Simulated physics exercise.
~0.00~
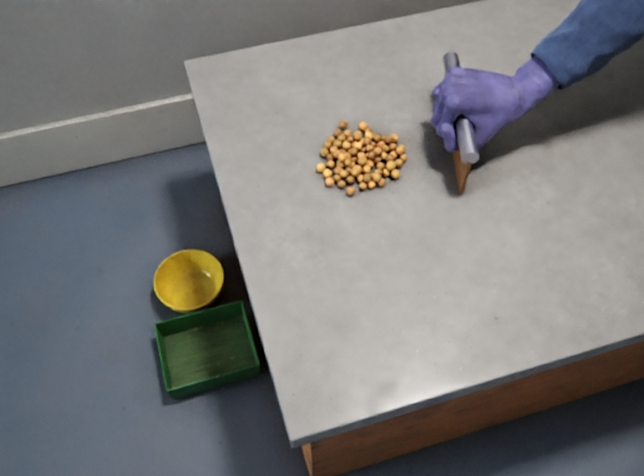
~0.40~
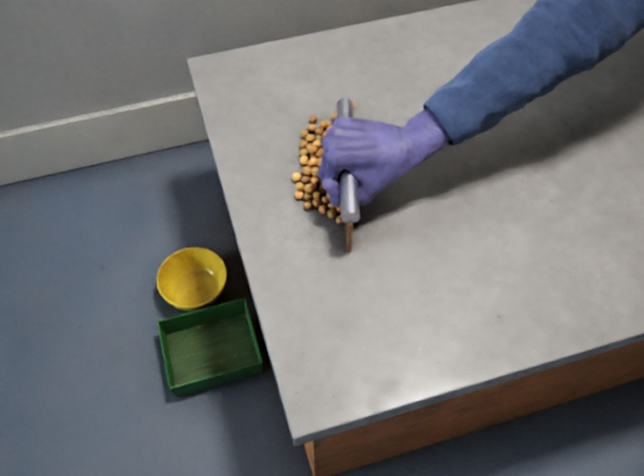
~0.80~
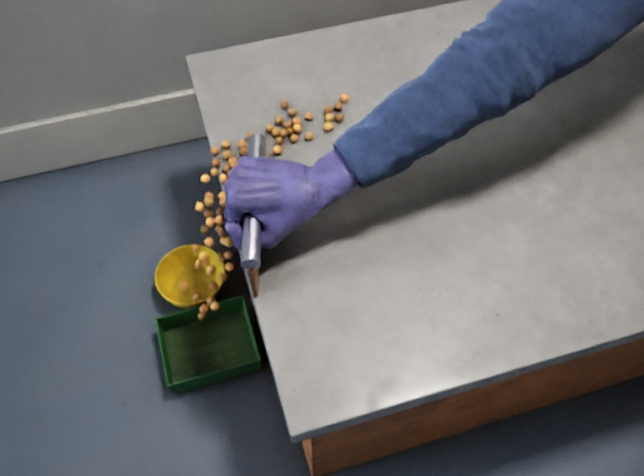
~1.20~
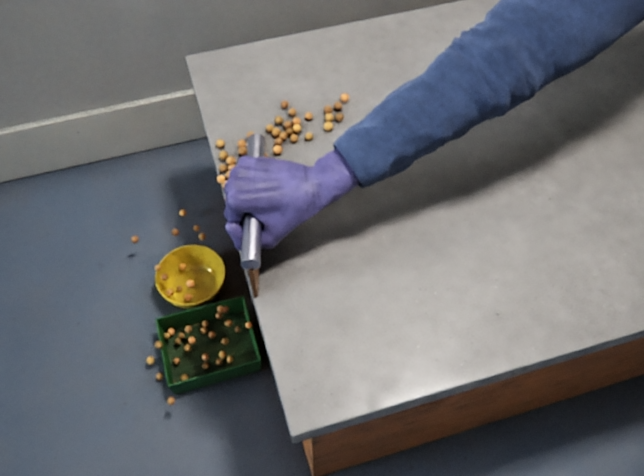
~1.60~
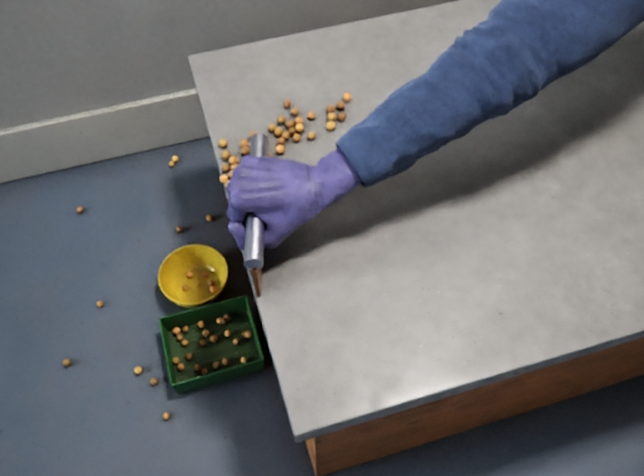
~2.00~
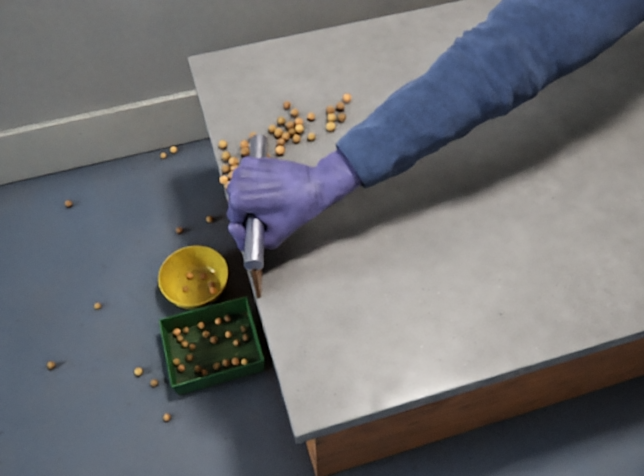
On a grey tabletop, a purple-gloved hand scrapes wooden beads left over the edge, some landing in a green tin, others scattering.
